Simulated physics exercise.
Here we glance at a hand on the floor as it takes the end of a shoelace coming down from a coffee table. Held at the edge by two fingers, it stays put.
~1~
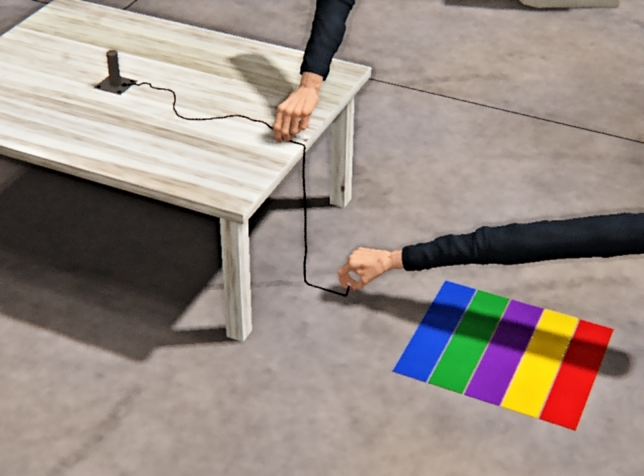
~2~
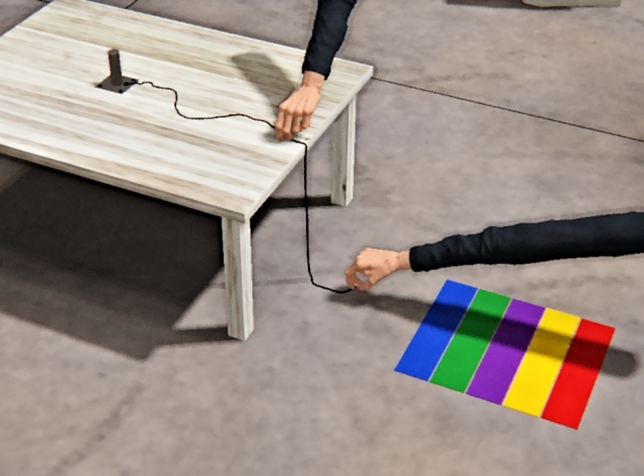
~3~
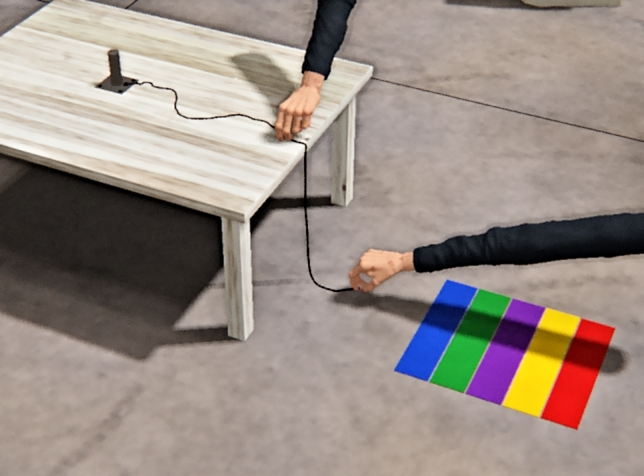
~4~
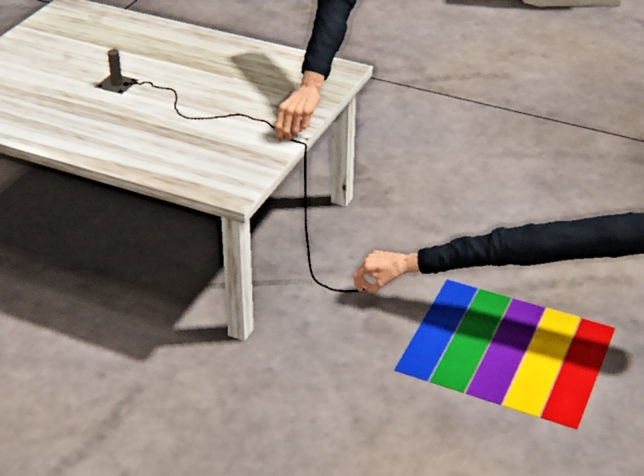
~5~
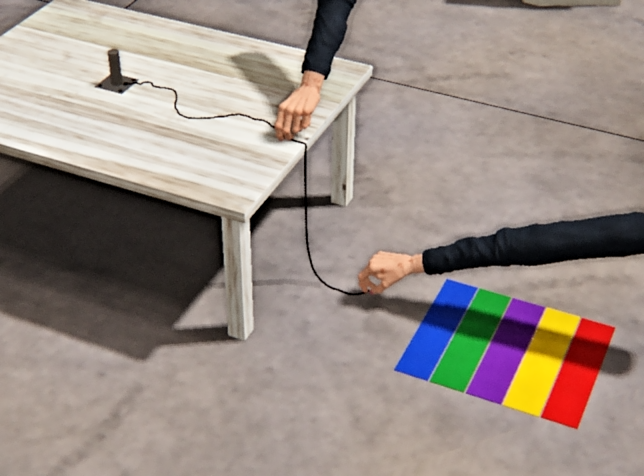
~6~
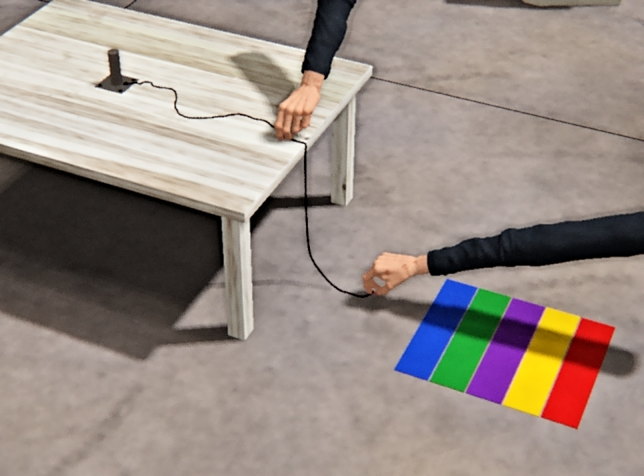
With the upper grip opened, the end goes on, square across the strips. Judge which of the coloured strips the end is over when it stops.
It is over the purple strip.
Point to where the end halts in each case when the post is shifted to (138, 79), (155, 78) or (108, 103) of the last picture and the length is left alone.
The first try gives (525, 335), the second (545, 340) and the third (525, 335).
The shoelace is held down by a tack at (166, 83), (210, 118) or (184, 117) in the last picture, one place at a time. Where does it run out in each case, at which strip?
Try by try: Purple, then green, then green.
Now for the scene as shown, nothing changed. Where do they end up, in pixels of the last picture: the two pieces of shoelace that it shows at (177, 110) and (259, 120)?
To (207, 111) for the first and to (289, 136) for the second.
A little later, end near (445, 313); over blue.
Next, end near (489, 326); over green.
When it is tight, end near (514, 333); over purple. The purple one.
